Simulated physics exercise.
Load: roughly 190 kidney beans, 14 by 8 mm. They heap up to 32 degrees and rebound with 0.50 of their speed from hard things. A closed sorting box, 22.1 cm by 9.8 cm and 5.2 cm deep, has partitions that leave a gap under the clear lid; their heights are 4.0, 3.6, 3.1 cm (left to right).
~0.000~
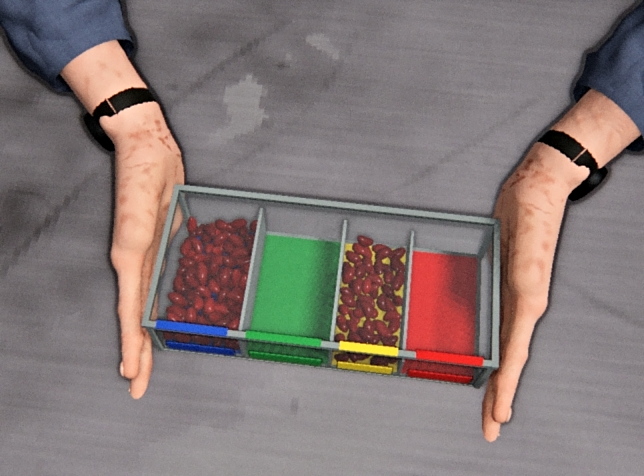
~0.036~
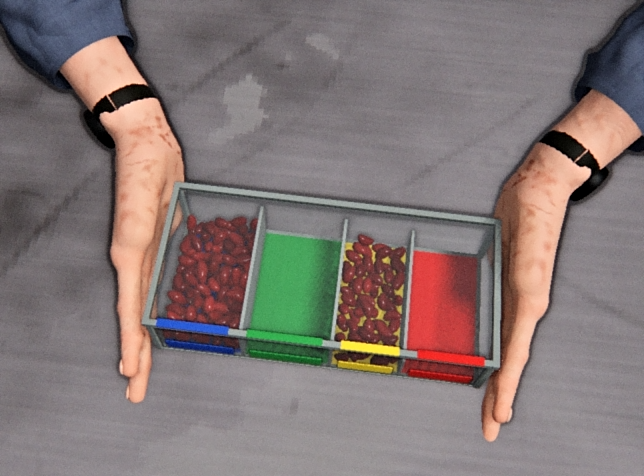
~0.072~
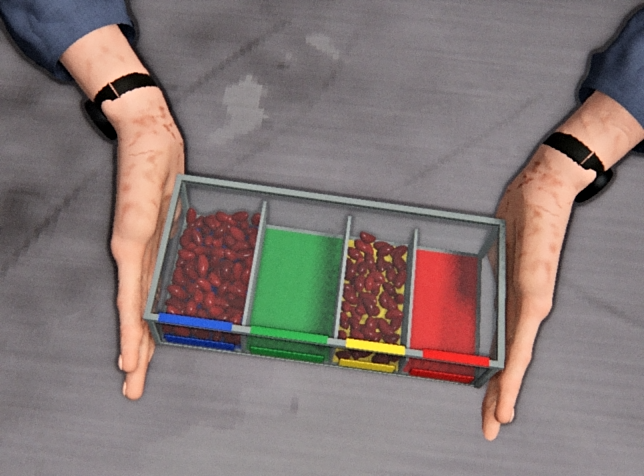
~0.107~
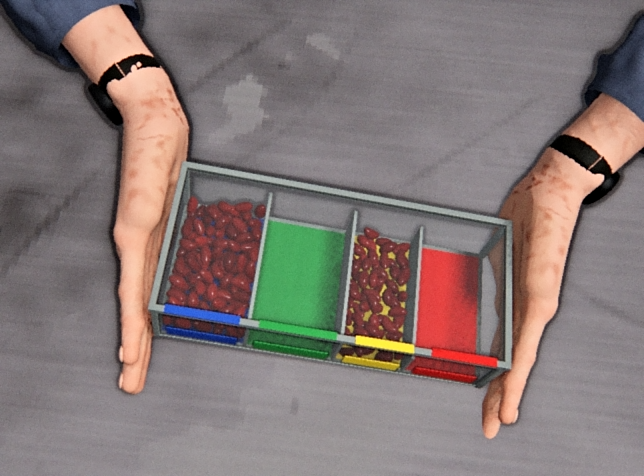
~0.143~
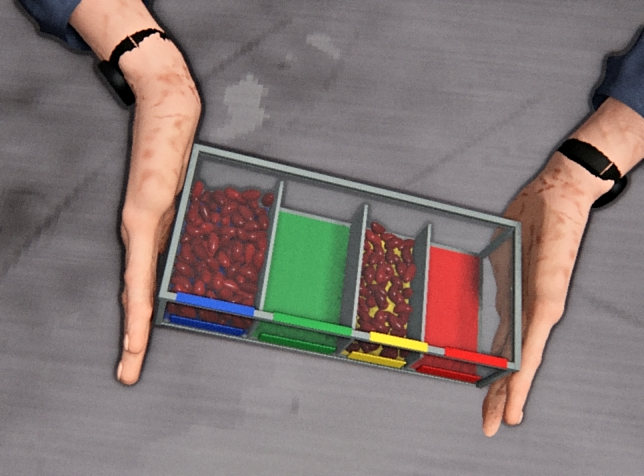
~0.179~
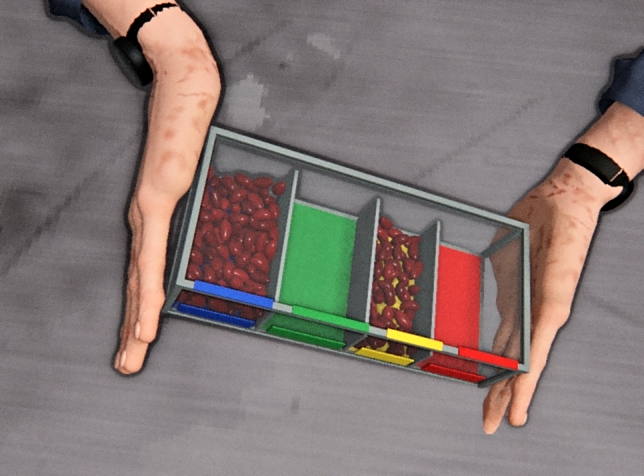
Two hands with dark wristbands and blue sleeves hold a clear box between their palms, seen from above over a grey, stained surface. Its four compartments run blue, green, yellow and red from left to right, with dark red beans crowding the blue and scattered over the yellow. The left hand lifts its end, slowly then faster, tilting the box down toward the right while the view stays still.
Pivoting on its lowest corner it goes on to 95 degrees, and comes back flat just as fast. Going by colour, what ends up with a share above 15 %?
Red over, blue over, green under, yellow under.
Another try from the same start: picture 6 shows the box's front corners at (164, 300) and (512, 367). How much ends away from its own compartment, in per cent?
It would be near 30 per cent.
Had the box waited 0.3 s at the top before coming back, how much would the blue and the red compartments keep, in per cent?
In that case blue 55, red 30.
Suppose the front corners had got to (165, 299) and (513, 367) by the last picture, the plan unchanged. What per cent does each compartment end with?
Red 25; blue 55; green 5; yellow 15.
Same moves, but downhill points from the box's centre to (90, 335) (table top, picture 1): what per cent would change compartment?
Some 20 per cent.
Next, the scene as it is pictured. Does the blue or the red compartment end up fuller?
It is the blue one.
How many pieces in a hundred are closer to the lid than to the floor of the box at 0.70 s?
About 60 per cent.
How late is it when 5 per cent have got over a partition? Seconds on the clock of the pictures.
Near 0.65 s.
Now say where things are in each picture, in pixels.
The first frame shows box tilt 0 degrees, front corners at (149, 322) and (491, 362); blue 65 %, yellow 35 %.
The second frame shows box tilt 1 degrees, front corners at (149, 320) and (492, 362).
The third frame shows box tilt 4 degrees, front corners at (151, 314) and (497, 362), lowest corner right back.
The fourth frame shows box tilt 8 degrees, front corners at (156, 305) and (504, 363), lowest corner right back.
The fifth frame shows box tilt 14 degrees, front corners at (167, 293) and (513, 364), lowest corner right back.
The sixth frame shows box tilt 21 degrees, front corners at (184, 281) and (522, 366), lowest corner right back; blue 65 %, yellow 35 %. Its pace works out near 175 degrees a second.
After 0.70 s, tilt 94 degrees; red 5 %, blue 60 %, green 5 %, yellow 30 %.
Then, at 1.05 s, tilt 39 degrees; red 30 %, blue 55 %, green 5 %, yellow 10 %.
Then, at 1.49 s, tilt 0 degrees; red 30 %, blue 55 %, green 5 %, yellow 10 %.
In the end, at 2.0 s, red 30 %, blue 55 %, green 5 %, yellow 10 %.
